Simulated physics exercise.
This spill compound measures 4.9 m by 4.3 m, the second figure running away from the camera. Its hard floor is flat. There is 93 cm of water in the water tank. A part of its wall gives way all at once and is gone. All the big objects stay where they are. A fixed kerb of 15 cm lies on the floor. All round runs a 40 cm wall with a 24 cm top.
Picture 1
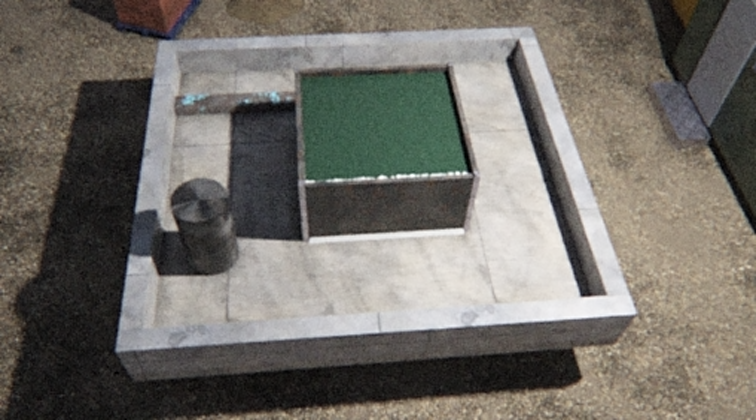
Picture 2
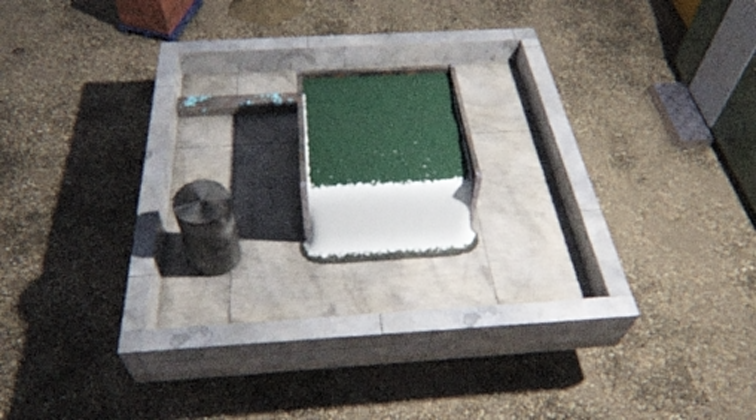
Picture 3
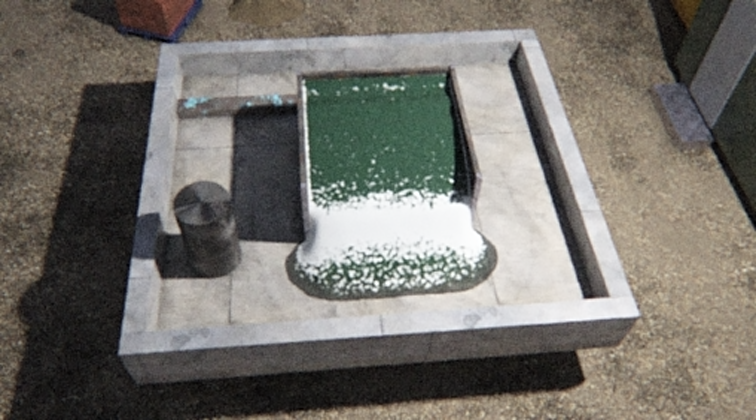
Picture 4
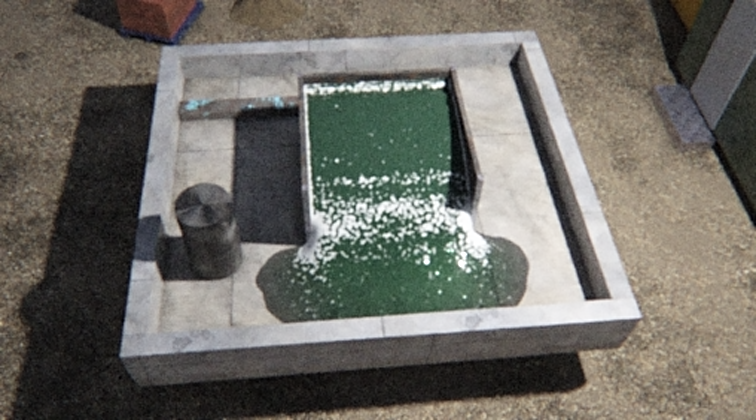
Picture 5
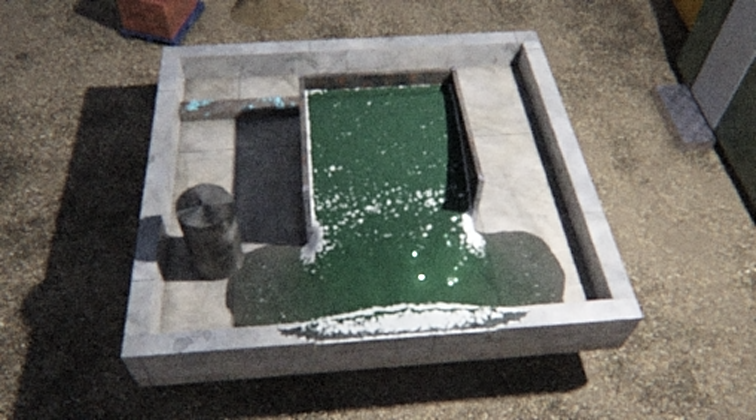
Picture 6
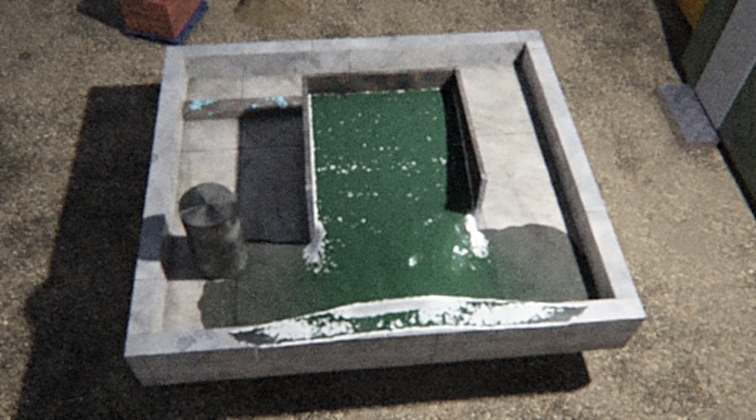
The clip opens on still, dark green water filling a square tank inside a low-walled concrete enclosure, beside a dark cylinder. The tank's near wall vanishes, and water pours out in a white, foaming sheet. It spreads green across the floor towards the viewer, meets the near wall and fans sideways along it.
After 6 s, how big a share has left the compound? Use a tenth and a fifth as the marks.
Of the water, a tenth to a fifth goes over.
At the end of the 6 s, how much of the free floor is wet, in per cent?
Near 100 per cent is wet.
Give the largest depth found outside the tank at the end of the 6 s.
Roughly 28 cm.
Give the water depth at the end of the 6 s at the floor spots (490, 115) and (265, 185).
Roughly 17 and 12 cm, in turn.
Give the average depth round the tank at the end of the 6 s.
Roughly 13 cm.
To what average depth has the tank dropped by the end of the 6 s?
Some 15 cm.
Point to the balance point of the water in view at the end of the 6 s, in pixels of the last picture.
Near (371, 169).
A moment later water covers 30 % of the floor and is deepest (90 cm) near (396, 332); 2 % is over the wall.
Soon after water covers 35 % of the floor and is deepest (70 cm) near (429, 330); 7 % is over the wall.
Next water covers 70 % of the floor and is deepest (46 cm) near (162, 350); 13 % is over the wall.
Later on water covers 85 % of the floor and is deepest (29 cm) near (462, 74); 14 % is over the wall.
At the end water covers 85 % of the floor and is deepest (28 cm) near (187, 105); 14 % is over the wall.
